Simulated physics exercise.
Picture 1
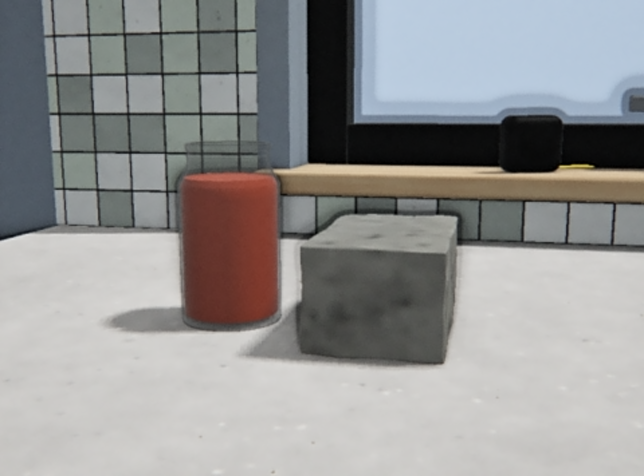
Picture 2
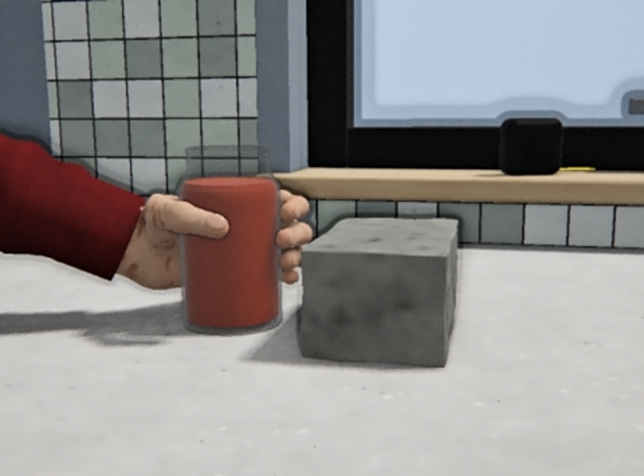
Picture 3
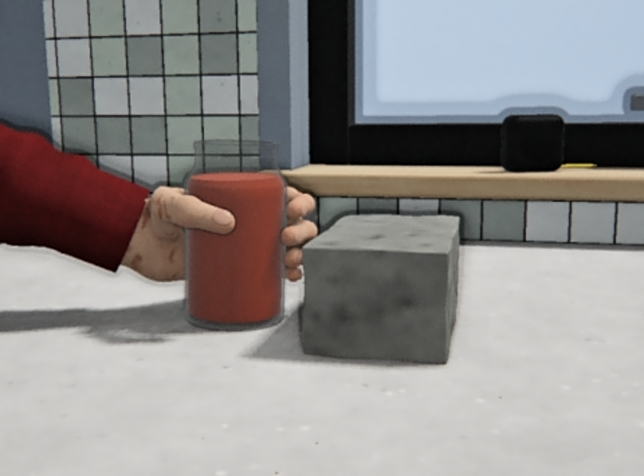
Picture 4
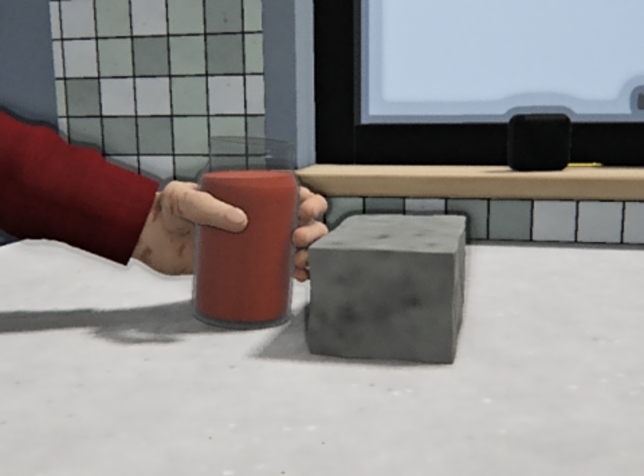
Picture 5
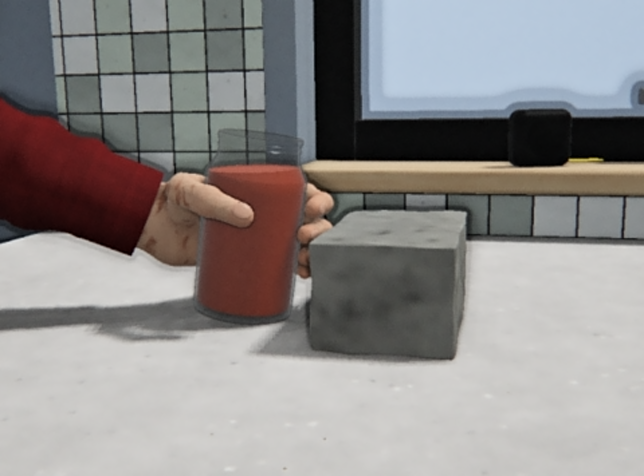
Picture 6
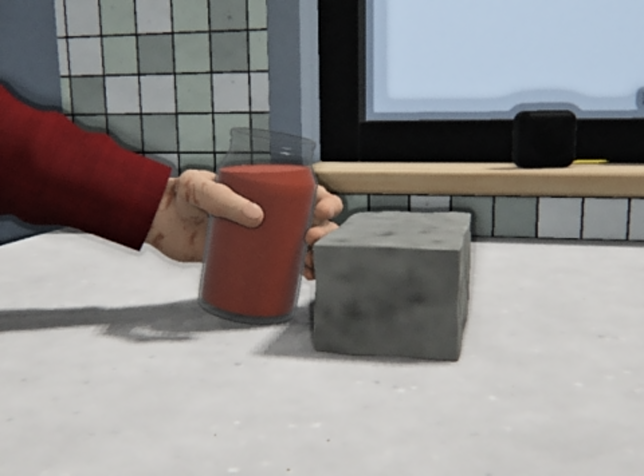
The clip shows a clear jar of red contents standing beside a grey brick on a pale surface; a hand in a red sleeve grips it from the left and tilts it slightly to the right, towards the brick.
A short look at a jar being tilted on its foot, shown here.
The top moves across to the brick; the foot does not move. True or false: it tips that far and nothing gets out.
True.
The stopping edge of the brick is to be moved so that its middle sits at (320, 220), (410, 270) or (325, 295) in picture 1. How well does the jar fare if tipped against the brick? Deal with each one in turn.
No loss, overflow, overflow.
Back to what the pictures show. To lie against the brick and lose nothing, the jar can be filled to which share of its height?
Fill limit: Approx. 90 in a hundred.
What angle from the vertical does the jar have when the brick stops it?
It ends up leaning about 25° from upright.
Shortly, the jar leans by about 15°; none is lost.
Then, the jar leans by about 25°; none is lost.
At the finish, the jar leans by about 25°, against the brick; none is lost.
